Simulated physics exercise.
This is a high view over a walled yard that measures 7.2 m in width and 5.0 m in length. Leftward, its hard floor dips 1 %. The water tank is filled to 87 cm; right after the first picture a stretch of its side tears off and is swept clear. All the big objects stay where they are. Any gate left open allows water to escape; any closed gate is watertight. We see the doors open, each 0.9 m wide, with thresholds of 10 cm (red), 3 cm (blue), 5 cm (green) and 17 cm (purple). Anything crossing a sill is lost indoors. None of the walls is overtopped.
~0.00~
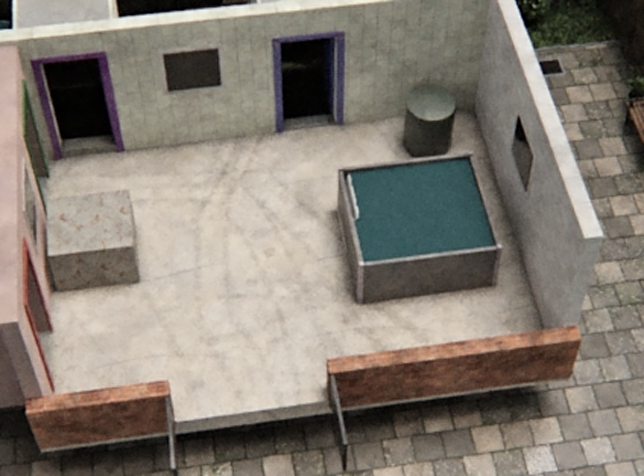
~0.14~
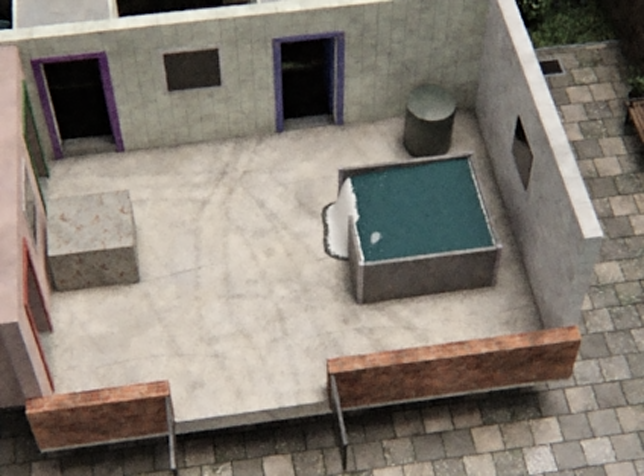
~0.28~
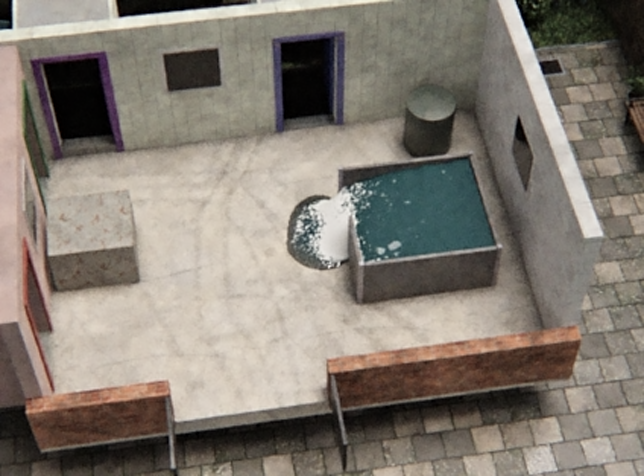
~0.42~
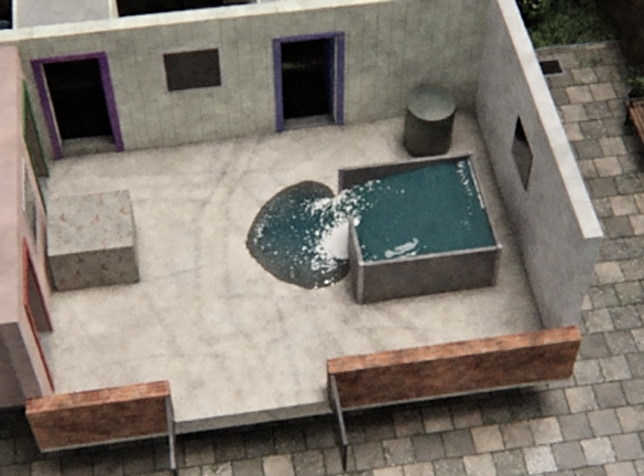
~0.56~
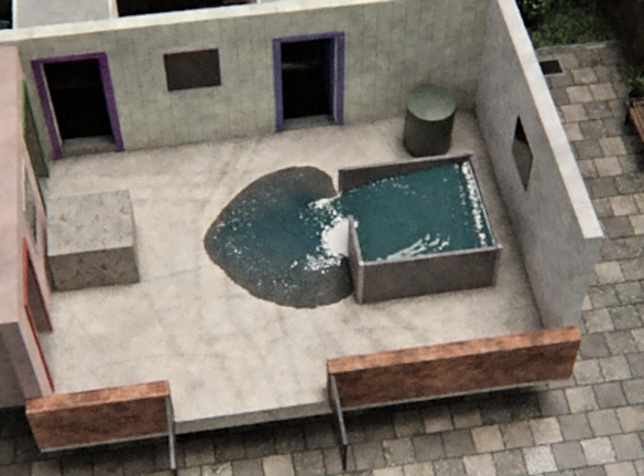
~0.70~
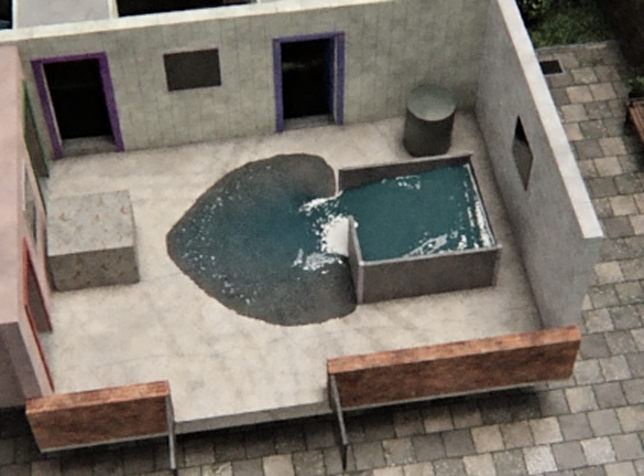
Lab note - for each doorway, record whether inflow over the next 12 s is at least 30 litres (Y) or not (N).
Outcome: Watch the red door: It will outstrip the limit, watch the blue door: It will not outstrip the limit, watch the green door: It will outstrip the limit, watch the purple door: It will outstrip the limit.
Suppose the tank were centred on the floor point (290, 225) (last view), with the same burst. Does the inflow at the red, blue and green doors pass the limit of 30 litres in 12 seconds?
Lab note: Vs limit, red door limit held; blue door limit held; green door limit broken.
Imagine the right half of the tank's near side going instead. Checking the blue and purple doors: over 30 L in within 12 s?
Measured against that limit, blue comes out short of it and purple comes out short of it.
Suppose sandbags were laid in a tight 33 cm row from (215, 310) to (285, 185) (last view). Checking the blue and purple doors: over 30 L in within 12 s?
So the blue door comes out too high while the purple door comes out low enough.
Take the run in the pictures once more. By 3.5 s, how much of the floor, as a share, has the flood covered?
Wet share: About 60 %.
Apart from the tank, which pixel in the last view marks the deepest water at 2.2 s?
Pixel (48, 167), about.
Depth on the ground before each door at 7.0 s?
In centimetres - red: 13, blue: 3, green: 14, purple: 12.
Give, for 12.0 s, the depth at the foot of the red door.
8.0 cm.
After 1.4 s water covers 45 % of the floor and is deepest (45 cm) near (337, 225); red door not reached, blue door 3 cm at the sill, 0 L in, green door 5 cm at the sill, 0 L in, purple door not reached.
After 2.2 s water covers 60 % of the floor and is deepest (52 cm) near (48, 167); red door 21 cm at the sill, 18 L in, blue door 3 cm at the sill, 2 L in, green door 20 cm at the sill, 42 L in, purple door 20 cm at the sill, 0 L in.
After 3.5 s water covers 60 % of the floor and is deepest (30 cm) near (59, 166); red door 20 cm at the sill, 81 L in, blue door 2 cm at the sill, 2 L in, green door 22 cm at the sill, 230 L in, purple door 26 cm at the sill, 47 L in.
After 7.0 s water covers 75 % of the floor and is deepest (14 cm) near (191, 263); red door 13 cm at the sill, 155 L in, blue door 3 cm at the sill, 3 L in, green door 14 cm at the sill, 504 L in, purple door 12 cm at the sill, 79 L in.
After 12.0 s water covers 95 % of the floor and is deepest (12 cm) near (59, 166); red door 8 cm at the sill, 164 L in, blue door 3 cm at the sill, 5 L in, green door 10 cm at the sill, 617 L in, purple door 10 cm at the sill, 79 L in.
